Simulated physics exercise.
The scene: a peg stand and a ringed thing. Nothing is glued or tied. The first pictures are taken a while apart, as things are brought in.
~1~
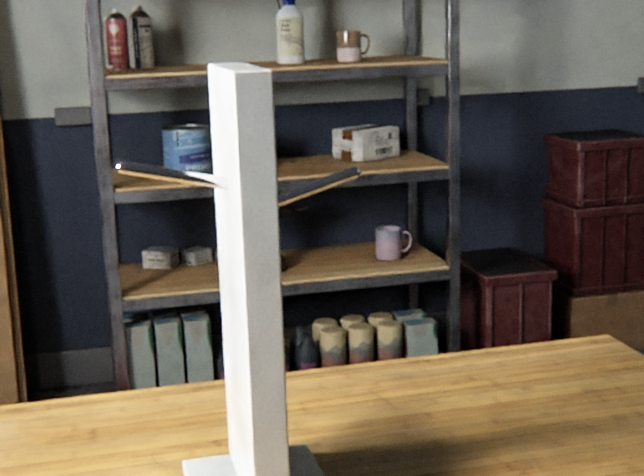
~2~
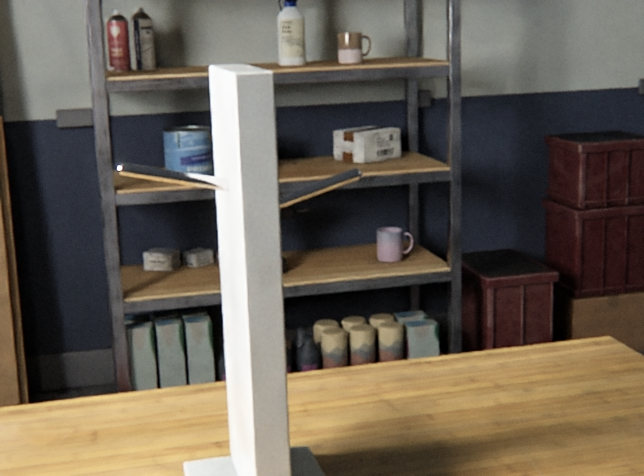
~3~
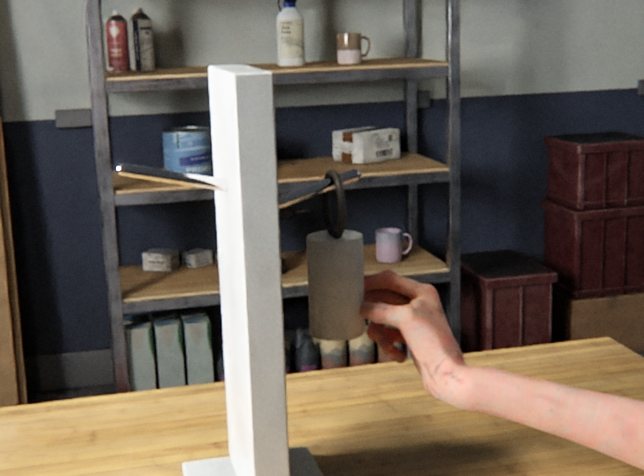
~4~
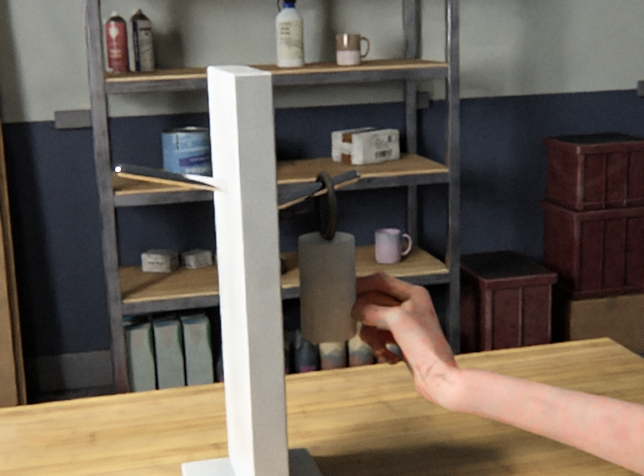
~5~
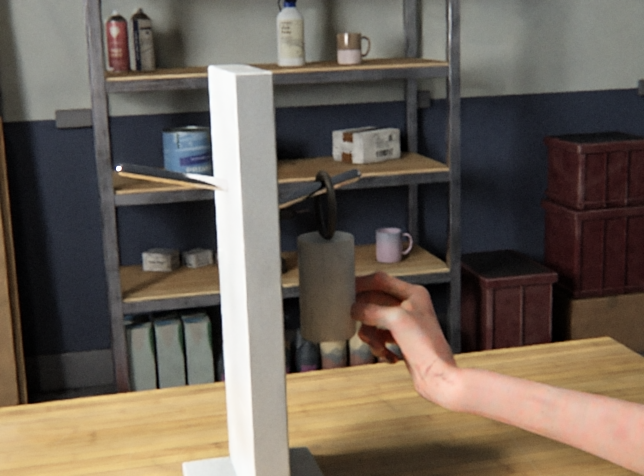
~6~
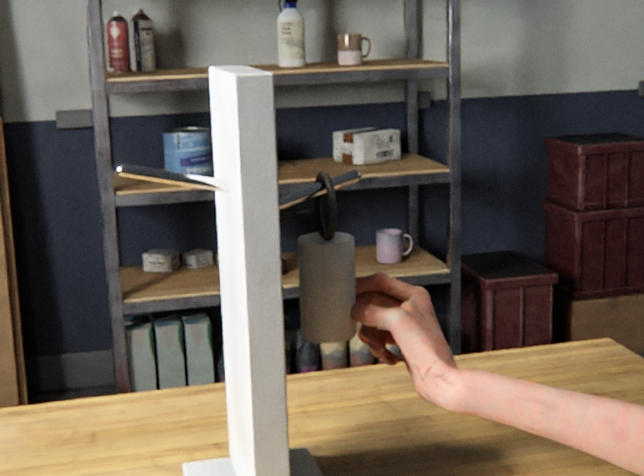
A hand came in from the right holding a grayish-white lantern by its side, moved its ring onto the right arm of a white peg stand, shifted slightly left, then stayed still, keeping hold.
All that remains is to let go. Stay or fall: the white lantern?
Here the white lantern hangs there.
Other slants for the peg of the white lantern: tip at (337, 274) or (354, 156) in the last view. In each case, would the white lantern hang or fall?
In that order, it slips down; stays on its peg.
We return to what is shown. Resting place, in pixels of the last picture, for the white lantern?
Roughly at (298, 268).
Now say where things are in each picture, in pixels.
The first frame shows peg stand (246, 292).
The second frame shows peg stand (247, 293).
The third frame shows still on the way; white lantern (335, 252); peg stand (246, 294).
The fourth frame shows still on the way; white lantern (327, 254); peg stand (246, 295).
The fifth frame shows still on the way; white lantern (326, 254); peg stand (247, 294).
The sixth frame shows in place, still held; white lantern (327, 255); peg stand (247, 295).
Then, 0.12 s past the last view, white lantern leaning 10° off how it started near (318, 261).
Then, 0.24 s past the last view, white lantern leaning 5° off how it started near (300, 267).
Finally, the white lantern remains hooked, near (298, 268).
